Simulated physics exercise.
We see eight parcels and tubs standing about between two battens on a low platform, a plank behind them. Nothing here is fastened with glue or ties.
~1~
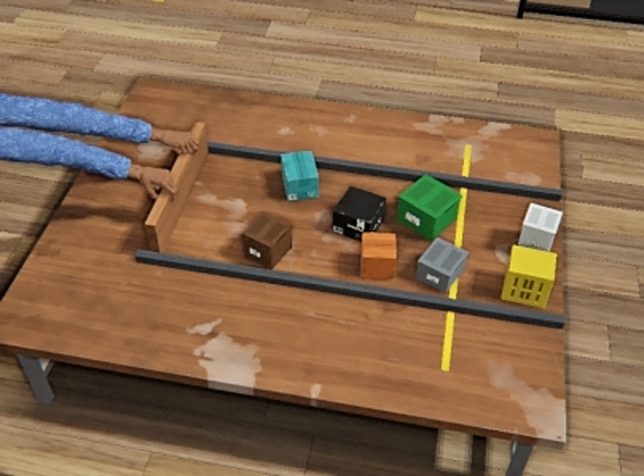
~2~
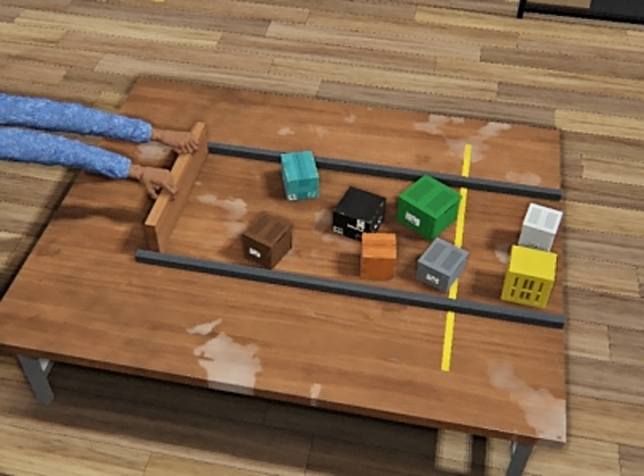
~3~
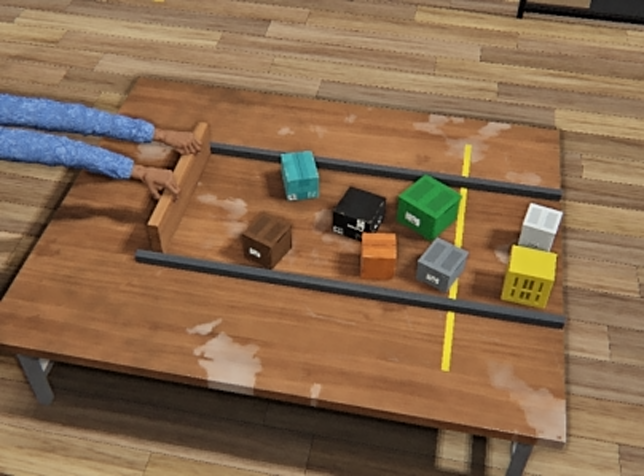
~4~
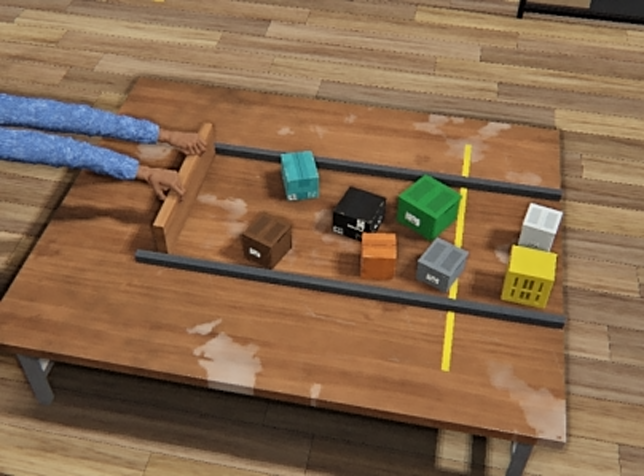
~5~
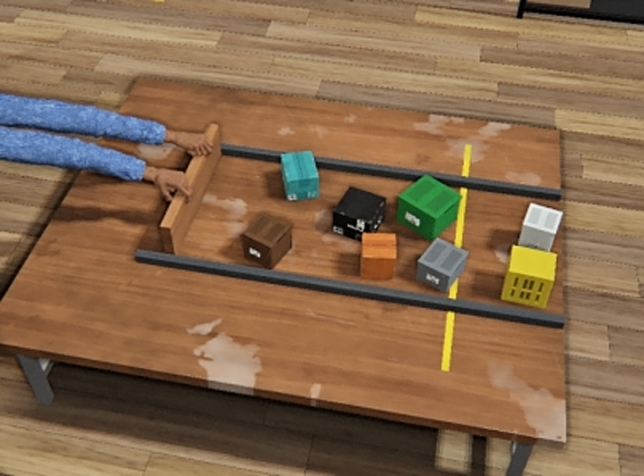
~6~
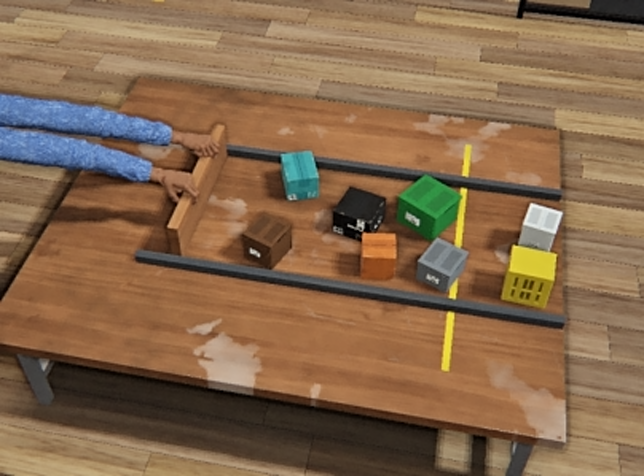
Two hands sliding a wooden plank slightly right between dark battens on a low platform, eight coloured boxes and tubs staying still.
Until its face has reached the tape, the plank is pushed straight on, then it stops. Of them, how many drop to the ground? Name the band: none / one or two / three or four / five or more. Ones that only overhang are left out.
Band: One or two.
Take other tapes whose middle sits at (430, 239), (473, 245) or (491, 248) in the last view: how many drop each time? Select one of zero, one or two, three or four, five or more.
Not one; one or two; three or four.
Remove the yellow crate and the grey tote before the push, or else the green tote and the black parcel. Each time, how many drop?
In the first try 0, in the other 1.
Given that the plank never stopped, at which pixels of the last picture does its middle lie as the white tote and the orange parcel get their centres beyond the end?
I reckon its middle sits around (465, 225) and then around (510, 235).
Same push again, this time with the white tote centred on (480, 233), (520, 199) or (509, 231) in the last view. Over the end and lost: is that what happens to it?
In order of the places given, the white tote rests steady, then rests steady, then rests steady.
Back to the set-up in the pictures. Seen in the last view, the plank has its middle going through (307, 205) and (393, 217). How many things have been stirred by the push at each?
2, then 6.
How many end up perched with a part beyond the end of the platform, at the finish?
Number: 1.
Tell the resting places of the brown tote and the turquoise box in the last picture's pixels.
They come to rest around (474, 271) and (479, 203).
Early on, none off yet; white tote at rest near (538, 233); yellow crate at rest near (529, 277); grey tote at rest near (442, 266).
Finally, the number that fall off is one or two; lost, yellow crate.
